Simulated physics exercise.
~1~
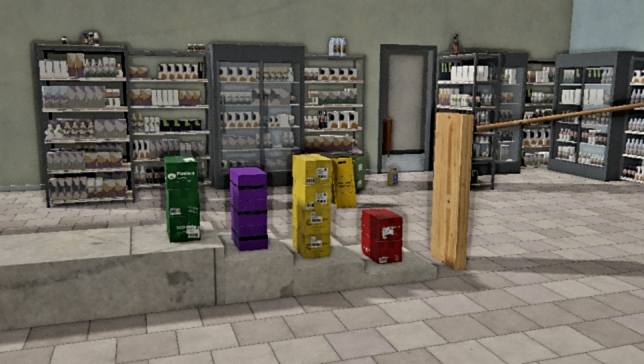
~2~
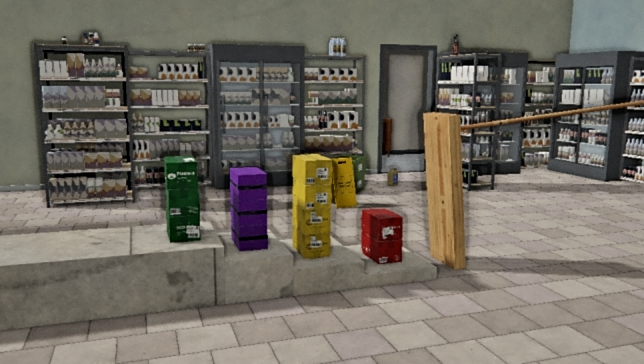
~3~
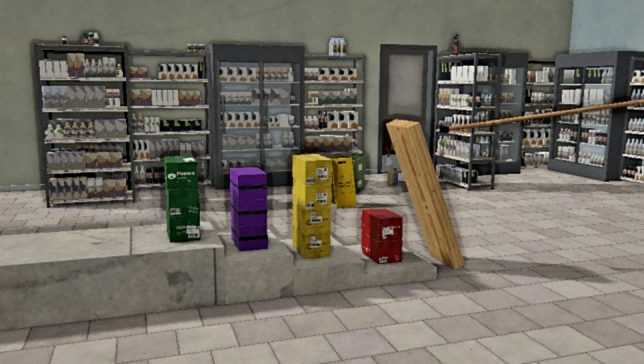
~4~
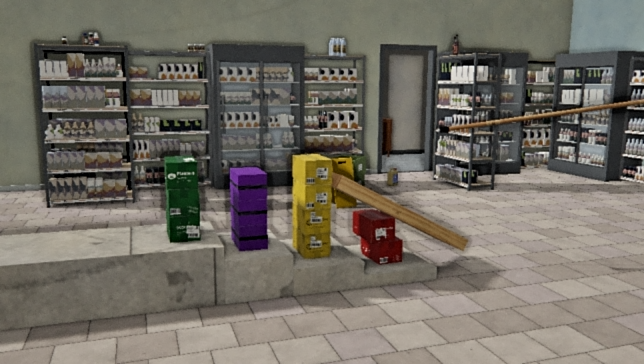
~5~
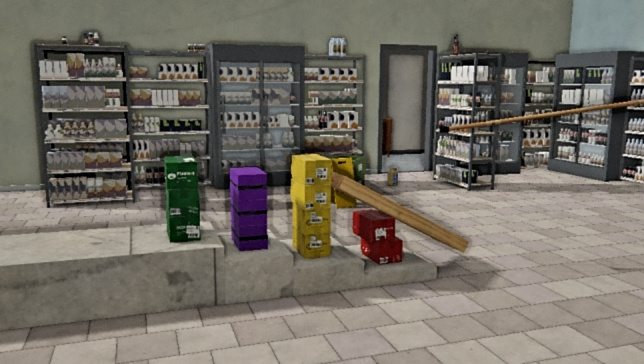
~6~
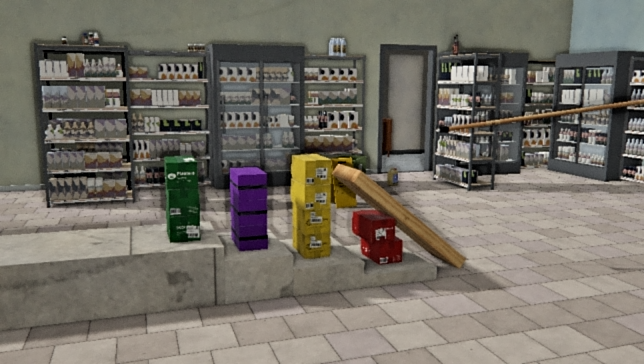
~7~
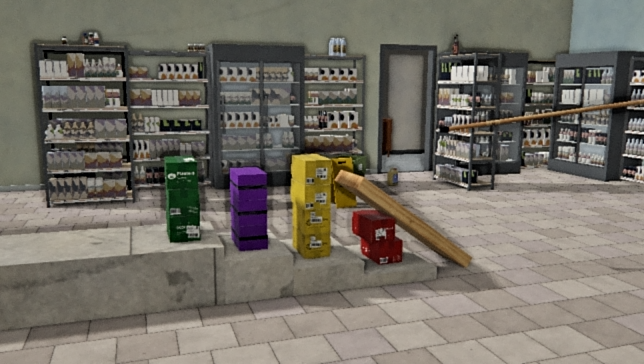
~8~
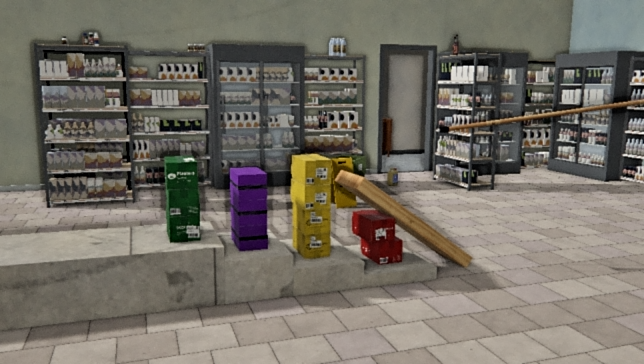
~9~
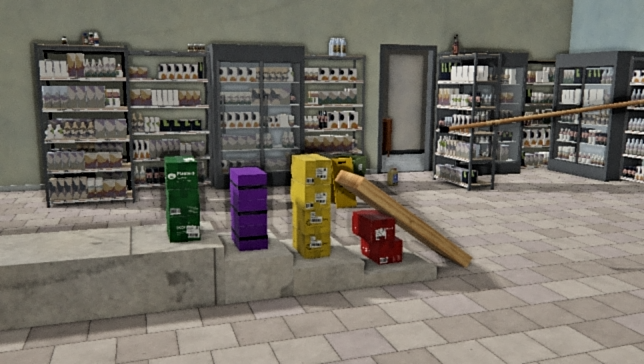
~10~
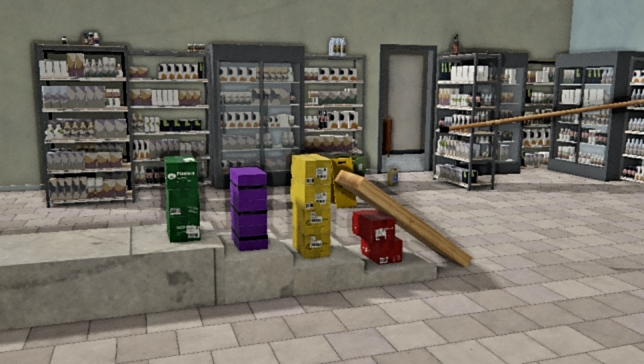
A wooden board stands upright at the right end of low, pale stone steps in a shop-like room, seen from a fixed view in front, with stocked shelves along the back wall. To its left stand piles of green, purple, yellow and red parcels, and a thin pole reaches in from the right. The board tips left and falls over the red pile, striking the yellow one. The red parcels shift slightly, while the board rocks a little and slides down. It comes to rest slanting against the yellow pile, and every pile stays standing.
